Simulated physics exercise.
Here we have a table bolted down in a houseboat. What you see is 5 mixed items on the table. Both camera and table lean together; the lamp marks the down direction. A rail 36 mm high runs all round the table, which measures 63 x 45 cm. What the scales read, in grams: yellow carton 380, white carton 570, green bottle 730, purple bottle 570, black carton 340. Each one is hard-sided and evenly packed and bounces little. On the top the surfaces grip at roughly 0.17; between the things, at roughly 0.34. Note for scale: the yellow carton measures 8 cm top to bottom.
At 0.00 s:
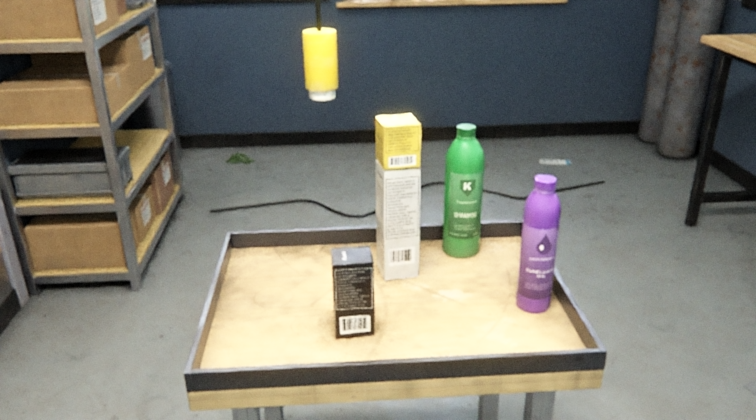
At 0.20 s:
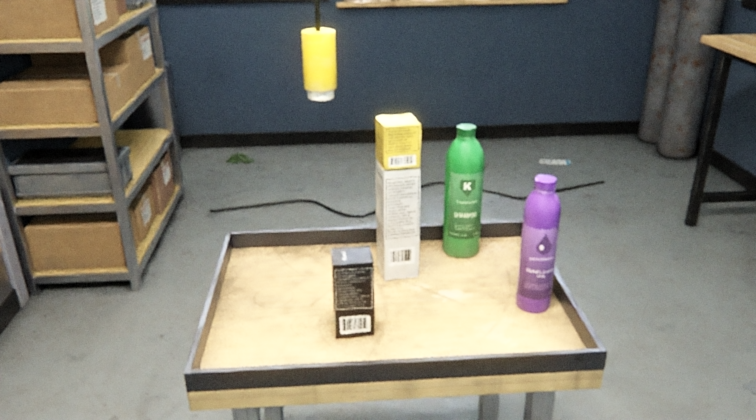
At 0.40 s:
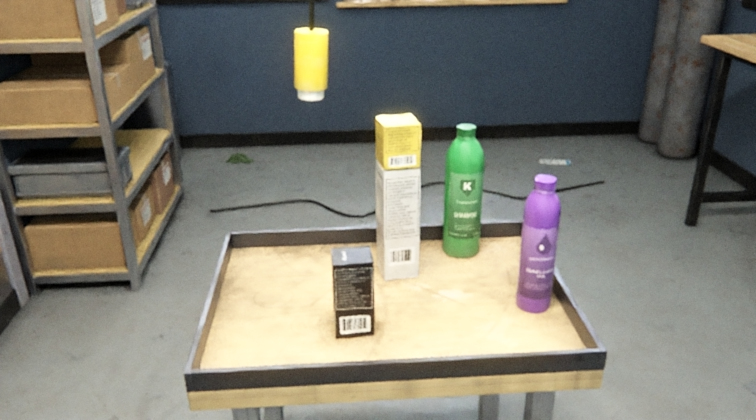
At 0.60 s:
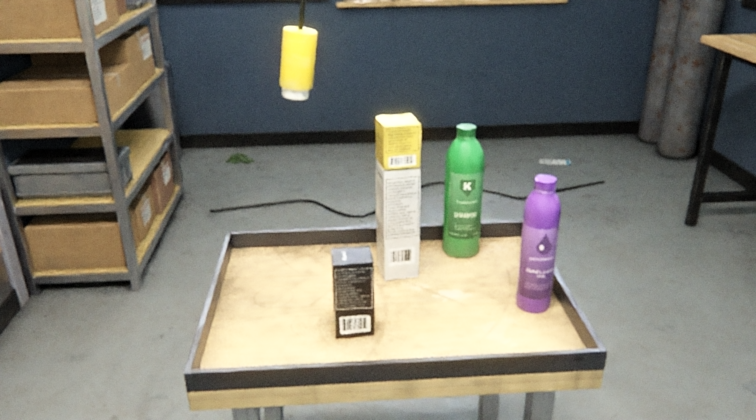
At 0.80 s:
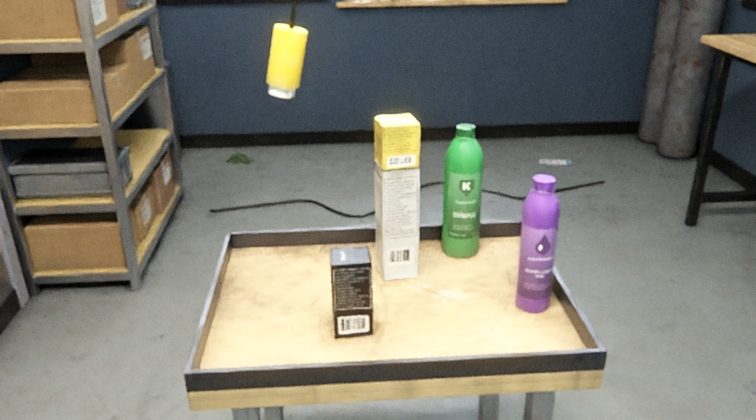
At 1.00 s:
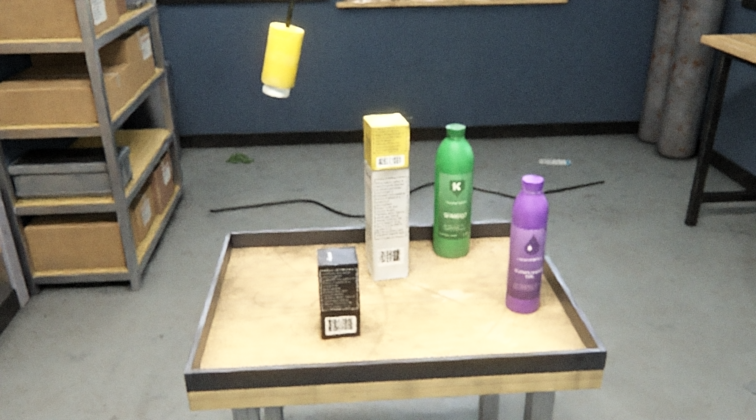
A railed wooden table stands in a storage room, seen from the front and slightly above, with box-filled shelves at left and a blue wall behind. On it are a yellow carton atop a tall white one, a small black carton in front, and green and purple bottles at right. The hanging yellow lamp swings left, then the cartons and bottles shift slightly left, while the view stays fixed on the table.
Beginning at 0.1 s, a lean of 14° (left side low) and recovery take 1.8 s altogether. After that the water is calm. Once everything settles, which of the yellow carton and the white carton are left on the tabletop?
The yellow carton is left there, the white carton is left there.
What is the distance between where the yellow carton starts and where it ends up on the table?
About 21 cm.
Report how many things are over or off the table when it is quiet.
0.
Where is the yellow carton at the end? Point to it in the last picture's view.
Around (283, 145).
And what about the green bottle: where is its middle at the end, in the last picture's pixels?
Near (364, 195).
By 1.30 s, boat heeled 10°, left side down; yellow carton 10 cm from its spot near (342, 143); white carton 10 cm from its spot near (345, 221); black carton 11 cm from its spot.
By 1.50 s, boat heeled 6°, left side down; yellow carton 17 cm from its spot near (306, 144); white carton 17 cm from its spot near (311, 222); purple bottle 15 cm from its spot.
When it is over (2.4 s), not toppled but over 5 cm from the start, yellow carton, white carton, green bottle, purple bottle and black carton. In the last view, yellow carton near (283, 145), white carton near (290, 223).
